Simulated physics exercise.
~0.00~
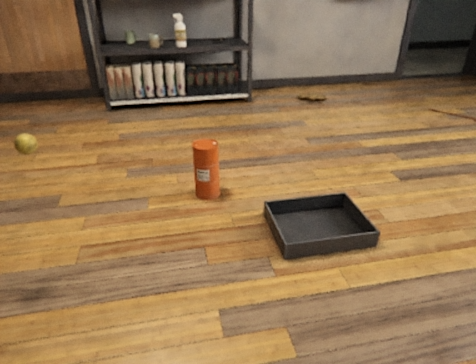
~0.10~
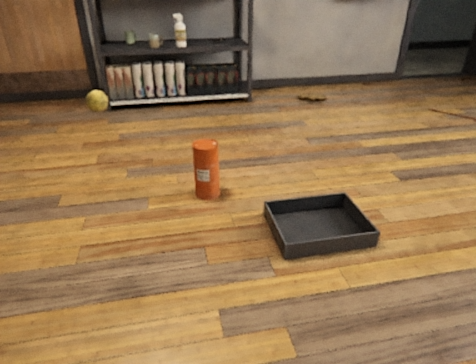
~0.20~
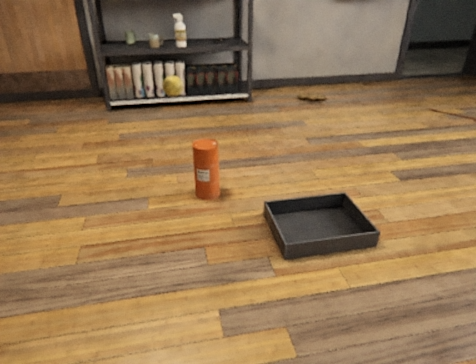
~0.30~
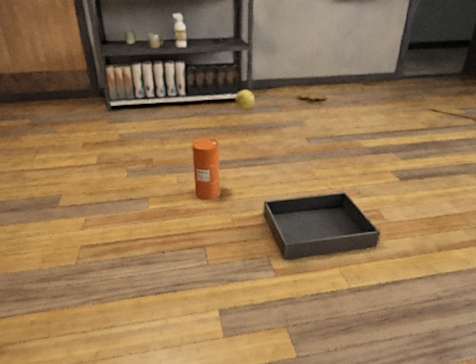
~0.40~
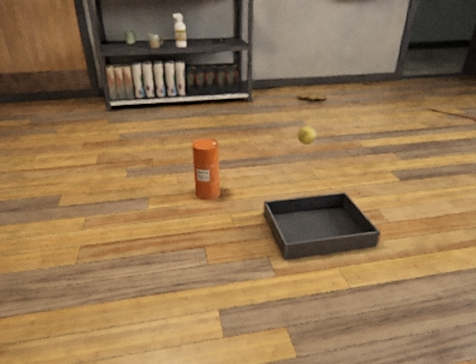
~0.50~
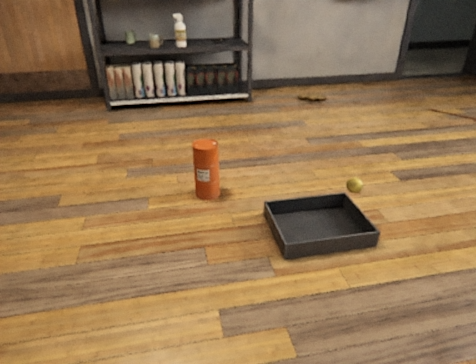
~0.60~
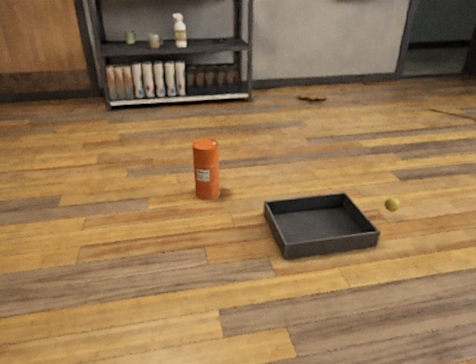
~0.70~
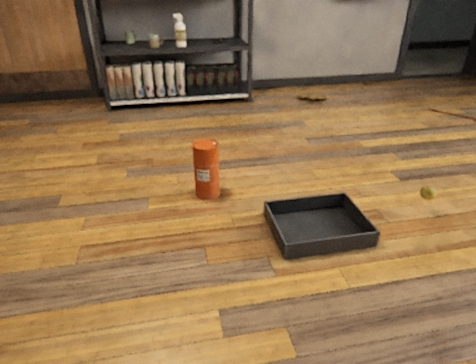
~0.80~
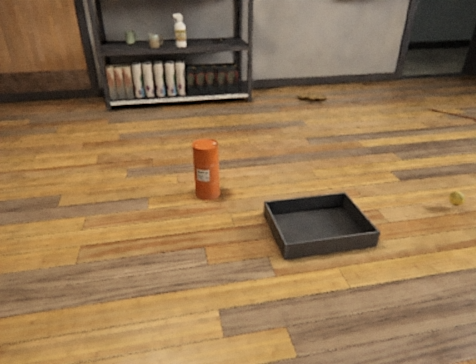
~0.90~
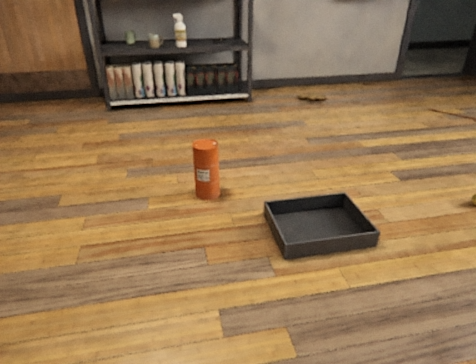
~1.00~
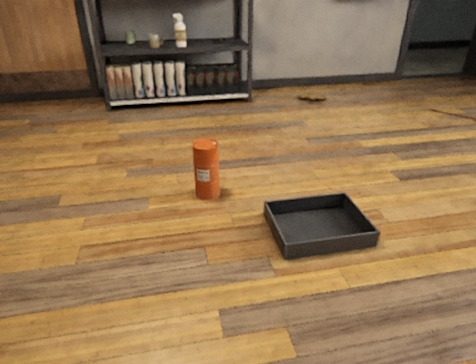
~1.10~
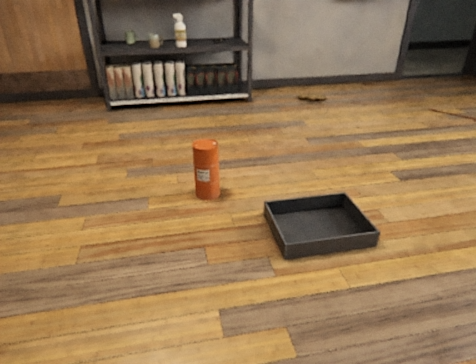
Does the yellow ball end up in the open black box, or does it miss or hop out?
It does not end up in the box. The ball passes behind it, comes down to its right and carries on out of view.
A yellow ball sails in from the left of a room with a wood-plank floor, seen from a fixed, slightly raised view. An orange canister stands near the middle, an open black box sits to its right, and a dark shelf with bottles is against the back wall. The ball arcs up past the shelf, then drops toward the right. It passes behind the box and comes down beyond its right side without going in. After a small hop, it carries on past the right edge, leaving the box empty and the canister still upright.
